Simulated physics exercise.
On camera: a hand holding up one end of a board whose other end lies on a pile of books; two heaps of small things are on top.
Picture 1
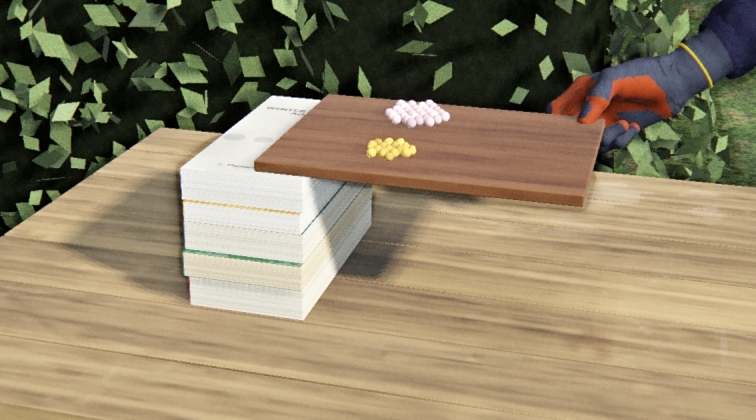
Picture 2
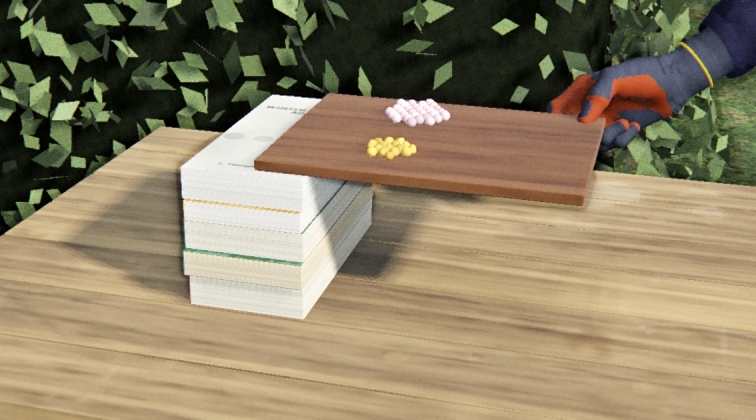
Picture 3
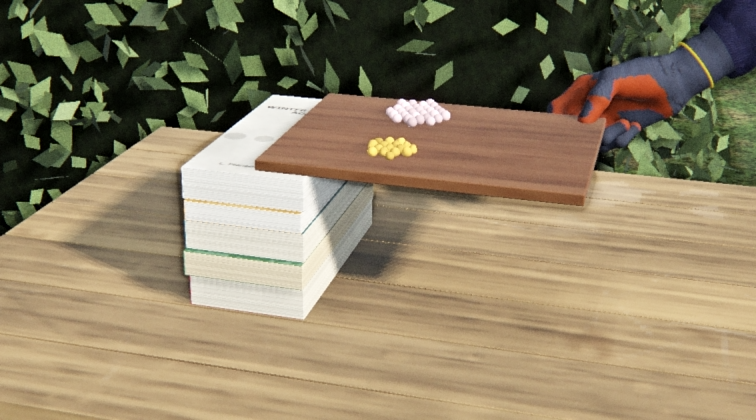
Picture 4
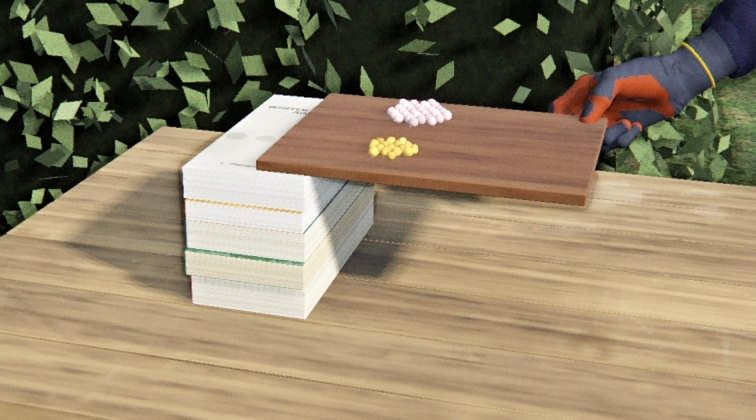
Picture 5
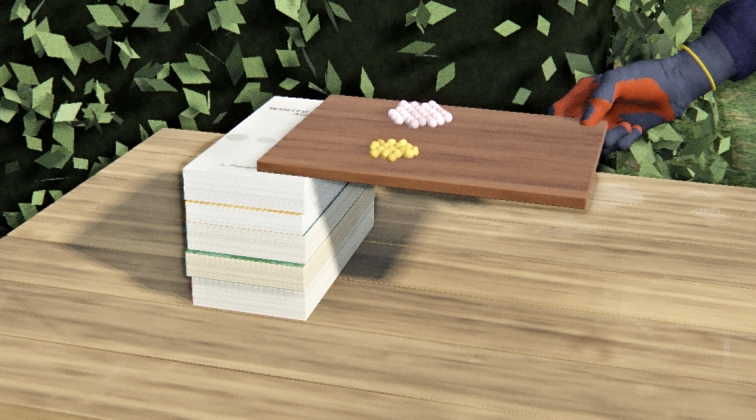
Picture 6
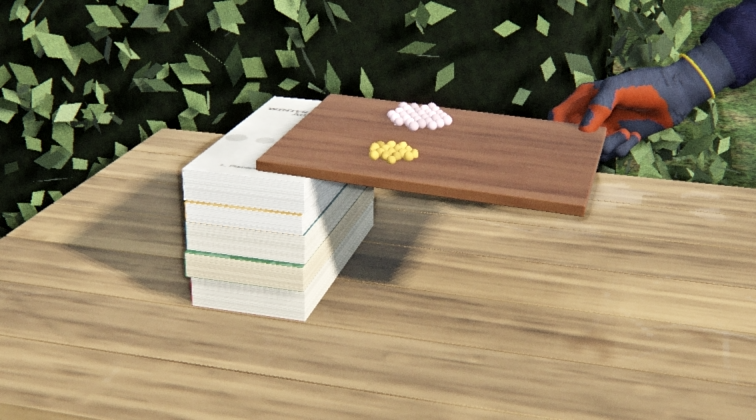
A gloved hand holds up a brown board resting on books, then lowers it slightly.
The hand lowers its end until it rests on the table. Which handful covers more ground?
The longer run belongs to the back handful.
Then, 0.57 s past the last view, board sloping at 21°; front handful all still on the board; back handful all still on the board.
Then, 1.07 s past the last view, board sloping at 35°; front handful mostly less than half a board's length out; back handful mostly up to a board's length out.
Then, 1.50 s past the last view, board resting at 35°; front handful mostly up to a board's length out; back handful mostly one to two board lengths out, a stray few gone off the table.
Finally, board resting at 35°; front handful mostly up to a board's length out; back handful mostly more than two board lengths out, about half gone off the table; the back handful has gone farther.
